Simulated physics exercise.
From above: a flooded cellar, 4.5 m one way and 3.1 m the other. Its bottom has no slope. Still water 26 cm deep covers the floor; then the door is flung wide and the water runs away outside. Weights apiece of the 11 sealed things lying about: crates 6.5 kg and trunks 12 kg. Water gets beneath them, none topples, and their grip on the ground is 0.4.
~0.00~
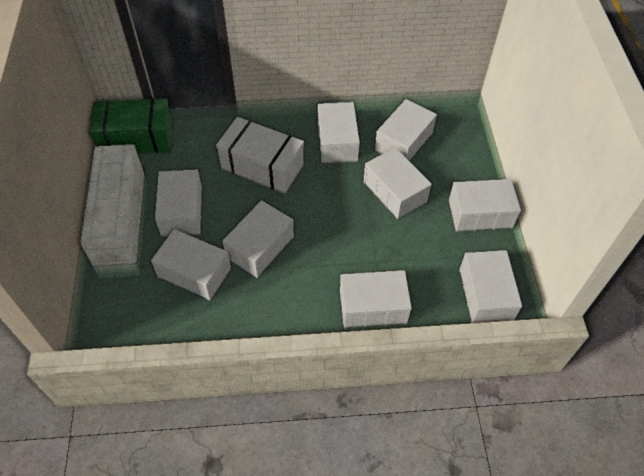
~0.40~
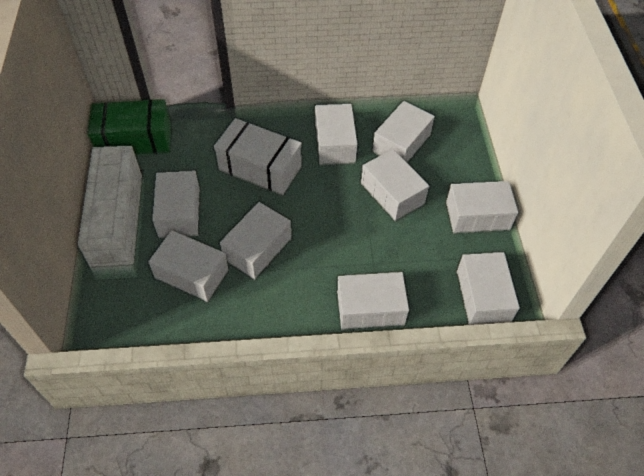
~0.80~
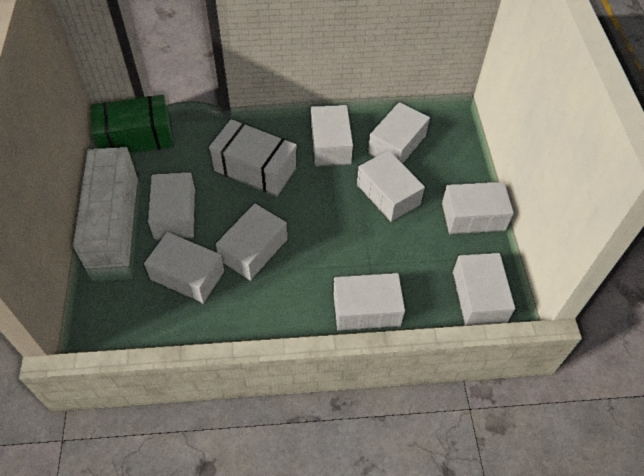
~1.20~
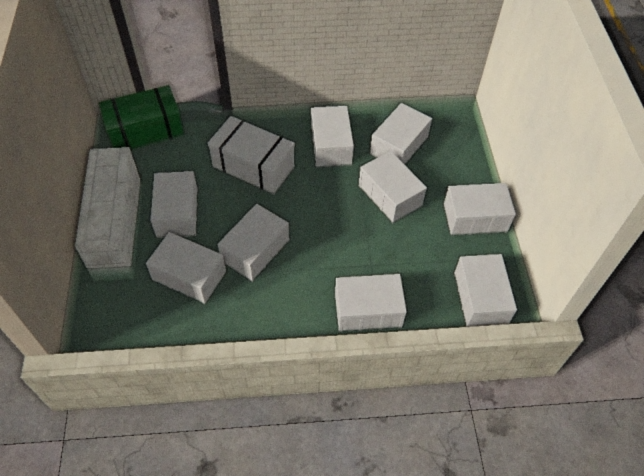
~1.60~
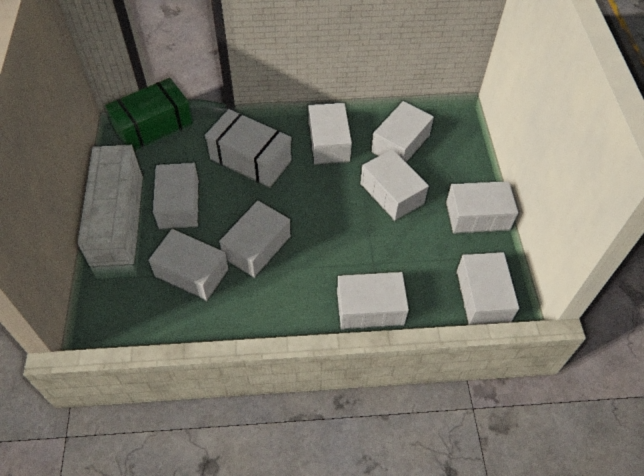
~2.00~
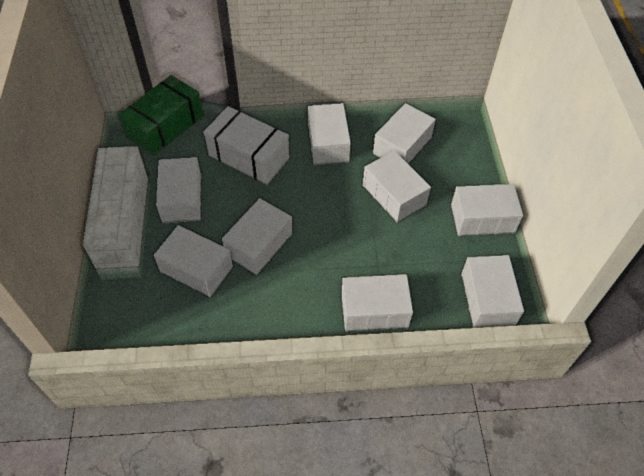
In the video, seen from above, a dark door in the back wall of a flooded cellar gives way to a pale opening, then a green trunk drifts right toward it, turning, while a strapped grey trunk shifts slightly.
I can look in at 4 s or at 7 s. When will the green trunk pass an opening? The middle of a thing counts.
That happens before the first time.
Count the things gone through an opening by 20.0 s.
7 of them.
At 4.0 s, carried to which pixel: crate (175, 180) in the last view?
Near (166, 136).
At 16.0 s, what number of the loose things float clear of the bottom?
At that moment 6.
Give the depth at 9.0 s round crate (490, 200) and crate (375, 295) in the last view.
About 19 and 18 cm.
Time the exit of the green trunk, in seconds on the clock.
At about 3.0 s.
After 4.0 s the green trunk has gone out (at 2.8 s); 1 of 11 are out; 10 afloat.
After 9.0 s the green trunk has gone out (at 2.8 s); 4 of 11 are out; 7 afloat.
After 16.0 s the green trunk has gone out (at 2.8 s); 5 of 11 are out; 6 afloat.
After 20.0 s the green trunk has gone out (at 2.8 s); 7 of 11 are out; 4 afloat.
